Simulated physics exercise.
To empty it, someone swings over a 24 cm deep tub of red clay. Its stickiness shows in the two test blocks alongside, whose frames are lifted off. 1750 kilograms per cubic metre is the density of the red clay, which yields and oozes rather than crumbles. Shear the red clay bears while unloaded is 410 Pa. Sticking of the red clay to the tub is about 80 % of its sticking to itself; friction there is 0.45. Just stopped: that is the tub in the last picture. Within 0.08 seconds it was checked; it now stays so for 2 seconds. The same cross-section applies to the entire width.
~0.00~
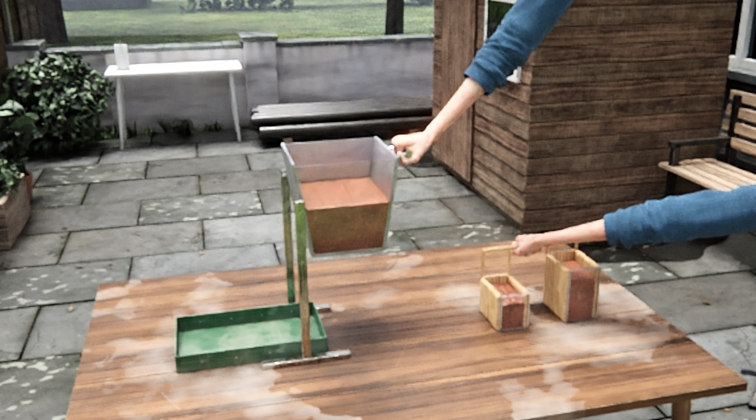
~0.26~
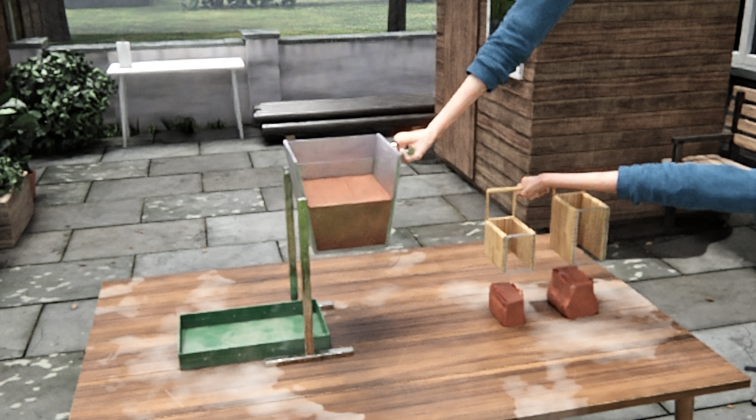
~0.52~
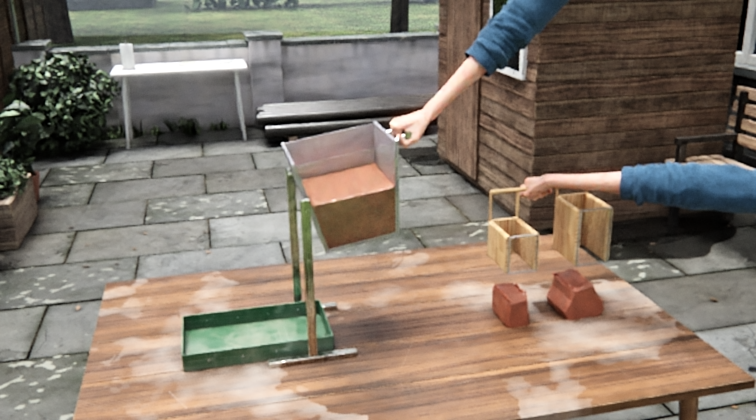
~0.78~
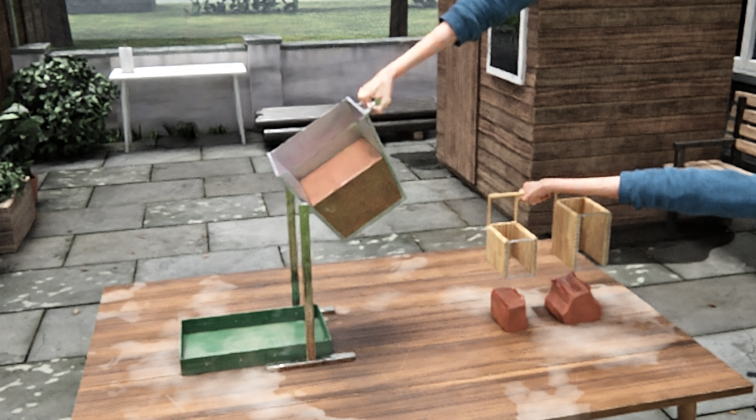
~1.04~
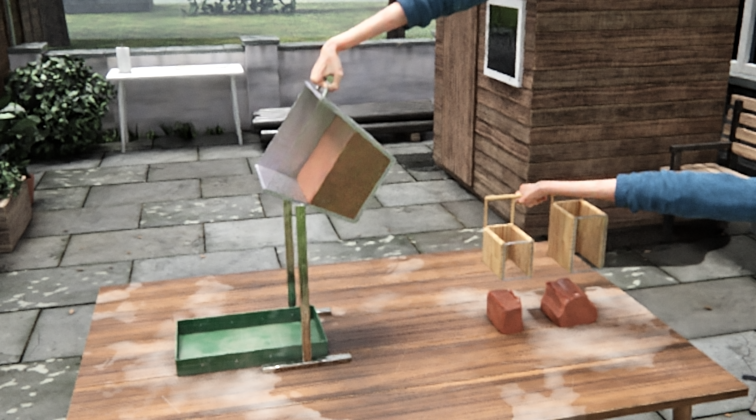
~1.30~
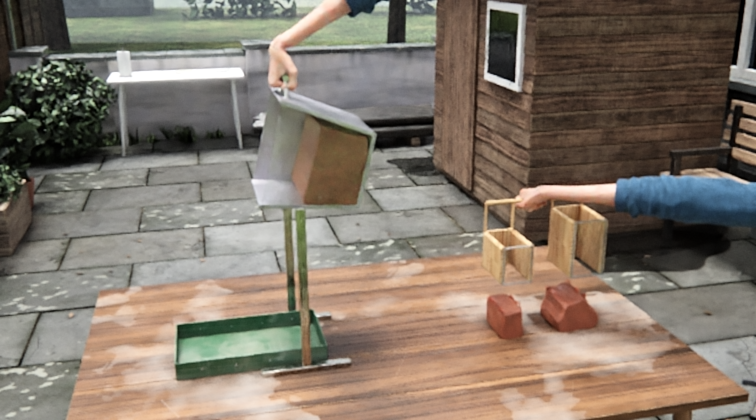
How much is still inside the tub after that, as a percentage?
Close to 100 % is still inside the tub.
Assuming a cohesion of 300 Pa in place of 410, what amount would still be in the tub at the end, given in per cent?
That comes out at roughly 100 %.
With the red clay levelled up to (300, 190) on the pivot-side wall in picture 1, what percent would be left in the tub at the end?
Then about 80 %.
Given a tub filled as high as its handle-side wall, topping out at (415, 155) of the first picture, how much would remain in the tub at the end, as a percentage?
I'd say around 100 percent would remain in the tub at the end.
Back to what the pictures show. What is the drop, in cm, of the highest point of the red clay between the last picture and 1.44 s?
Roughly 3 cm.
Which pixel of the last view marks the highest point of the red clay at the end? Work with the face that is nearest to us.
On the near face, the top ends up close to (299, 152).
After 1.44 s, the tub is at 76 degrees and holds 100 %.
After 1.61 s, the tub is at 76 degrees and holds 100 %.
After 1.78 s, the tub is at 76 degrees and holds 100 %.
After 1.95 s, the tub is at 76 degrees and holds 100 %.
After 3.30 s, the tub is at 76 degrees and holds 100 %.
